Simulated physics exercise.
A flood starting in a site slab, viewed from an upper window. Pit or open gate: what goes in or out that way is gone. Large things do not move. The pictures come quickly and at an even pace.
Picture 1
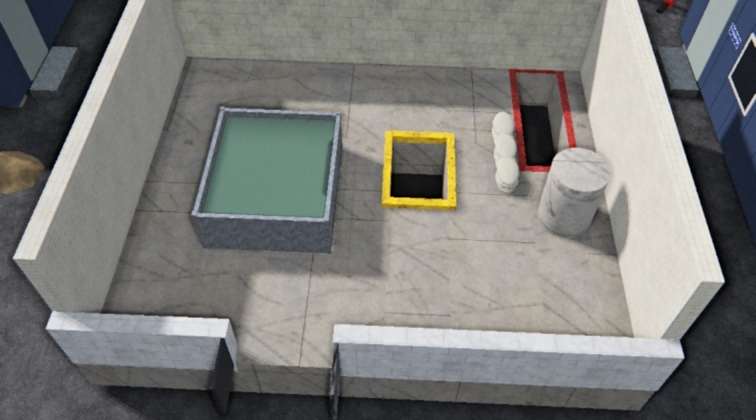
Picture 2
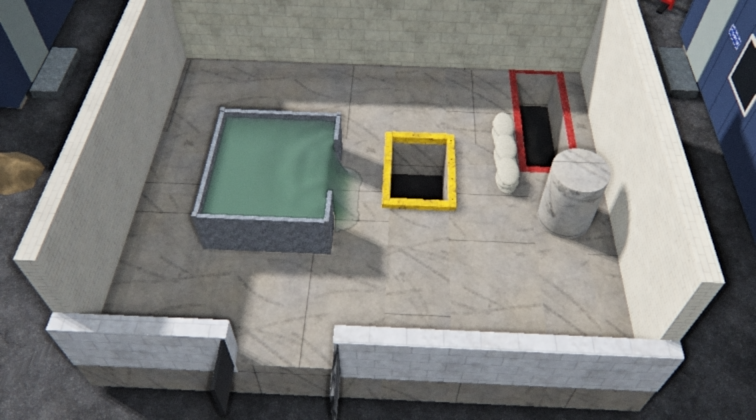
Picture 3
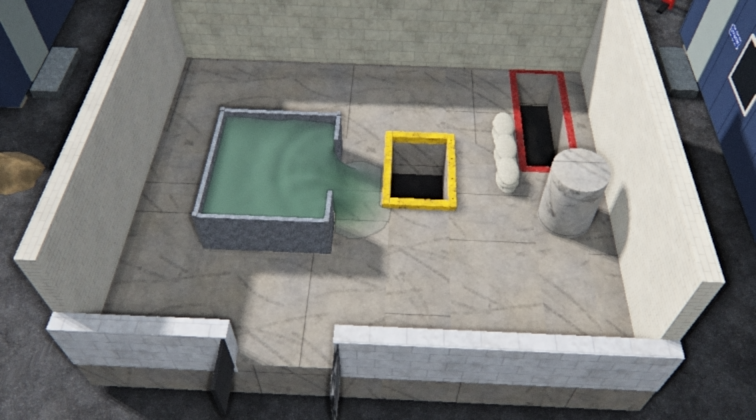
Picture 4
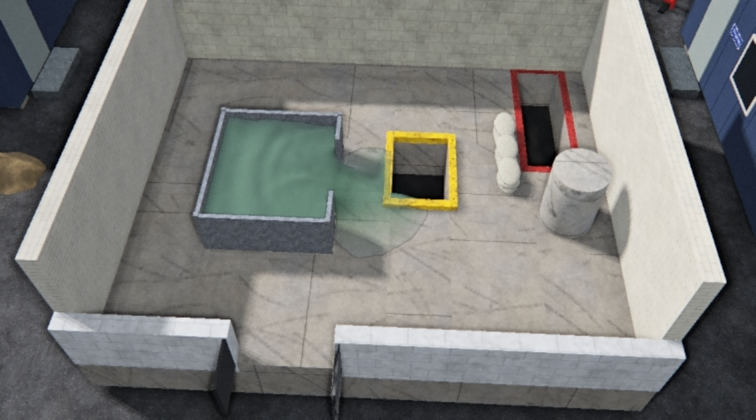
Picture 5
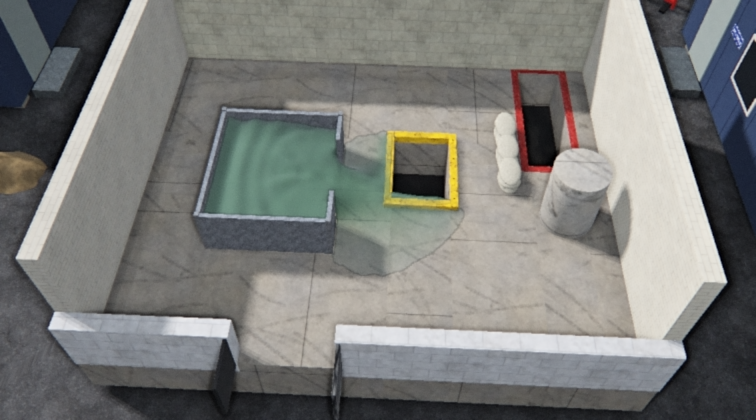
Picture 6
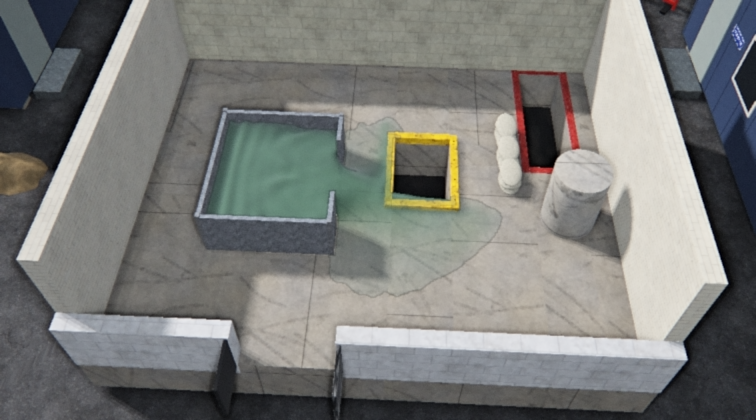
In a walled site slab, green water pouring from a gap in a tank's right side and spreading around a yellow-edged pit.
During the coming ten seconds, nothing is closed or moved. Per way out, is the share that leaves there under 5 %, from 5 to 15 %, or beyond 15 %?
In the end: The gate sees under 5 % leave; the yellow pit sees beyond 15 % leave; the red pit sees from 5 to 15 % leave.
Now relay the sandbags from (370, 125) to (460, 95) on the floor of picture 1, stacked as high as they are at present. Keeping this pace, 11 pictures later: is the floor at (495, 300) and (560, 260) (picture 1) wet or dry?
In order, the answers are drenched and drenched.
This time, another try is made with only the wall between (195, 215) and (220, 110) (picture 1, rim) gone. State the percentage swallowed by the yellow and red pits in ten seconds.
I'd say the yellow pit gets around 0 percent and the red pit around 20 percent.
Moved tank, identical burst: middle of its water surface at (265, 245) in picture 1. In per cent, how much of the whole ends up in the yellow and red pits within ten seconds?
Yellow about 2 %, red about 25 %.
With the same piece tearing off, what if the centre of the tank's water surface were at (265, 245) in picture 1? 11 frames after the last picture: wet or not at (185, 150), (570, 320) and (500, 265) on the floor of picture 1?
Location one: Bone dry; location two: Soaked; location three: Soaked.
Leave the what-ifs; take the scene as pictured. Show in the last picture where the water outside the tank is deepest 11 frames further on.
About at (630, 366).
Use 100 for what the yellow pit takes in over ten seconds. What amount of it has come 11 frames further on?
Around 65 in a hundred.
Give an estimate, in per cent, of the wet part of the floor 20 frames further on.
About 40 per cent.
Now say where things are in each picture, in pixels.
The water tank at (272, 165) is whole and still, in the first picture.
Water pours out at (332, 186) and has run to (345, 226), in the second picture.
The front is at (380, 173), out from the gap at (333, 188), in the third picture.
The front is at (418, 219), out from the gap at (334, 189), in the fourth picture.
The front is at (455, 221), out from the gap at (334, 188), in the fifth picture.
The front is at (495, 220), out from the gap at (335, 188), in the sixth picture.
A moment on, water covers 25 % of the floor; the gate 0 %, the yellow pit 11 %, the red pit 0 %.
Next, water covers 35 % of the floor; the gate 0 %, the yellow pit 18 %, the red pit 0 %.
Then, water covers 40 % of the floor; the gate 0 %, the yellow pit 24 %, the red pit 1 %.
Later, water covers 60 % of the floor; the gate 0 %, the yellow pit 28 %, the red pit 4 %.
In the end, water covers 90 % of the floor; the gate 1 %, the yellow pit 28 %, the red pit 10 %.
